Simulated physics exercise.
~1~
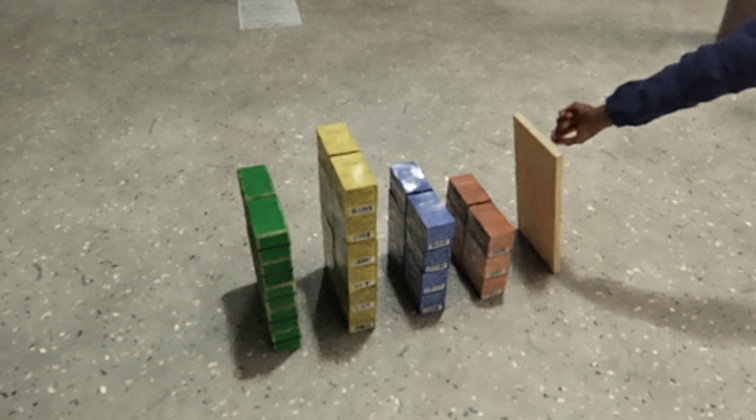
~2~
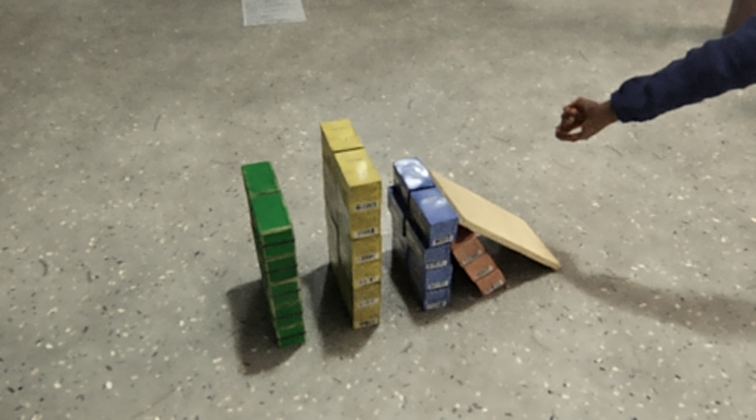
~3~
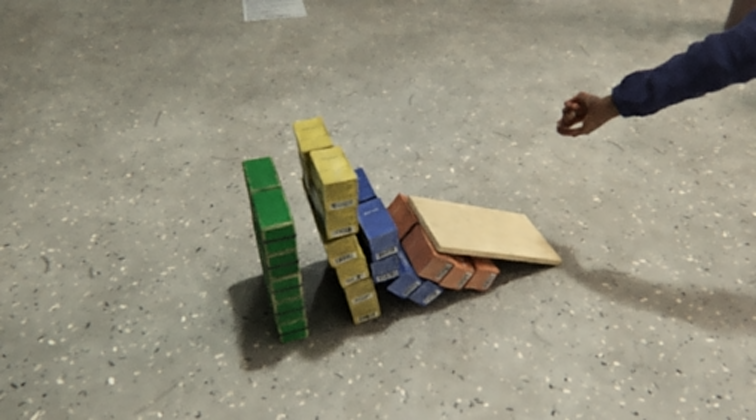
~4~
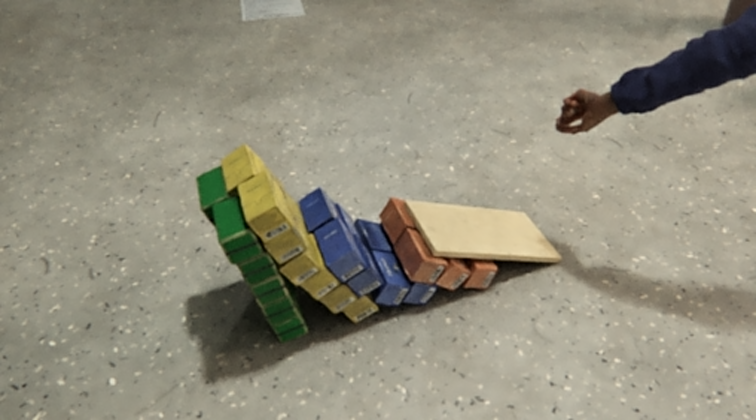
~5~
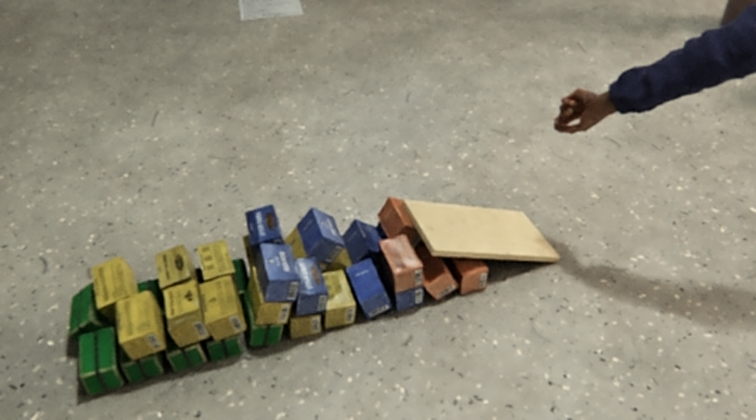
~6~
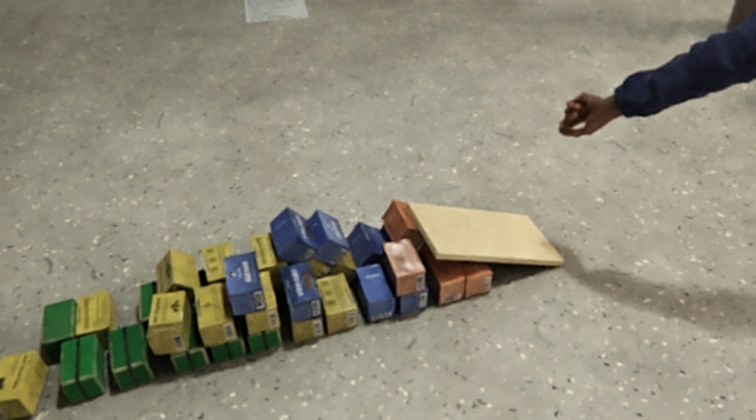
On a speckled grey floor, a hand tipped a wooden board onto a row of stacked packets, and the orange, blue, yellow and green piles toppled leftward one after another, ending in a long, jumbled heap with the board resting slanted at the right end.
